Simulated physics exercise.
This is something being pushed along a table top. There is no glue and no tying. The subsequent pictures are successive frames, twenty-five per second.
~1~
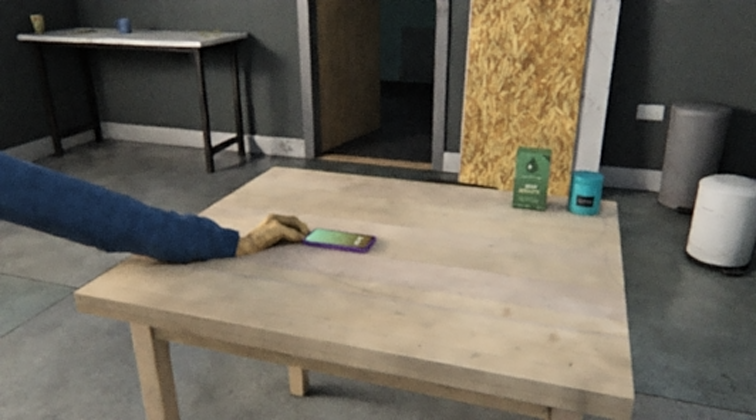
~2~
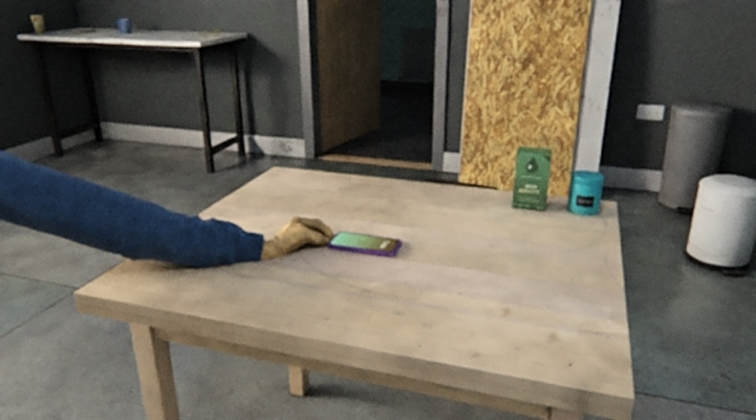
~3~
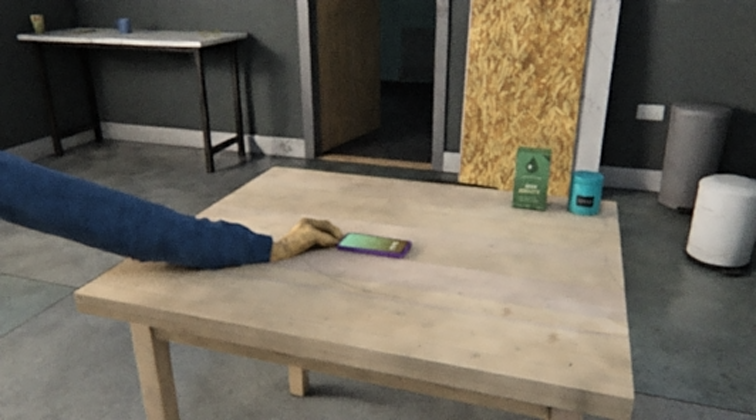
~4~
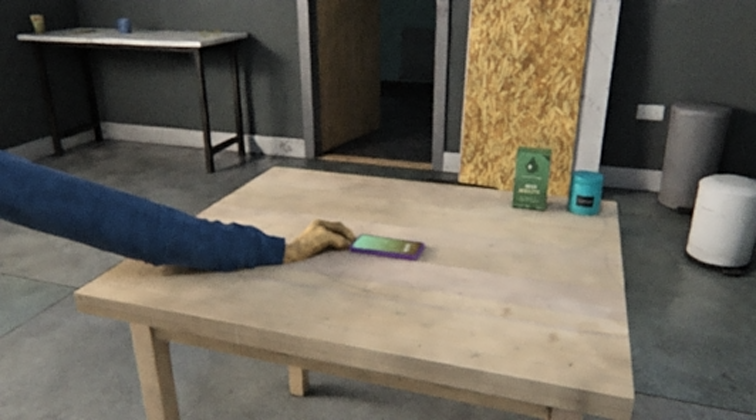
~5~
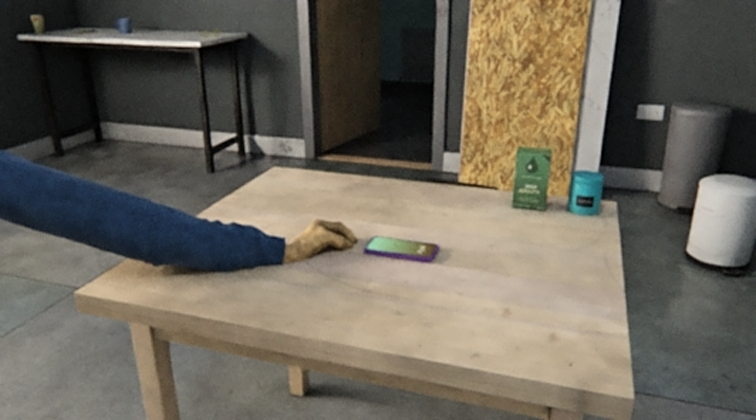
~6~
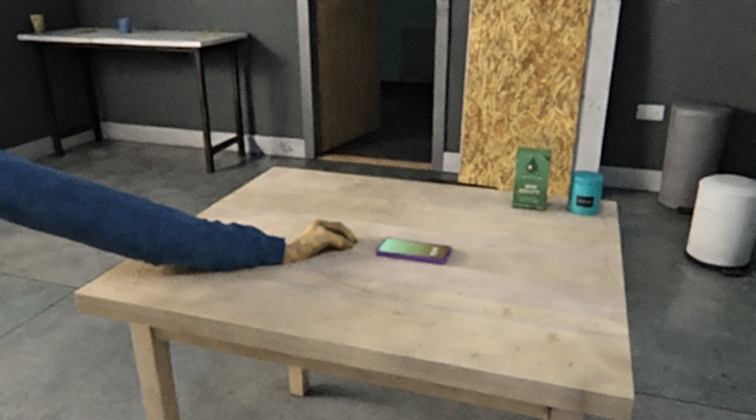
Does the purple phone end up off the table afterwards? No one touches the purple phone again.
No, it stays on the table.
Then, 0.10 s after the last picture, purple phone slid about its own width near (437, 254).
Then, 0.20 s after the last picture, purple phone slid about its own width near (447, 255).
At rest, moved from the start, purple phone. Seen from the same camera at the end, purple phone near (448, 255).
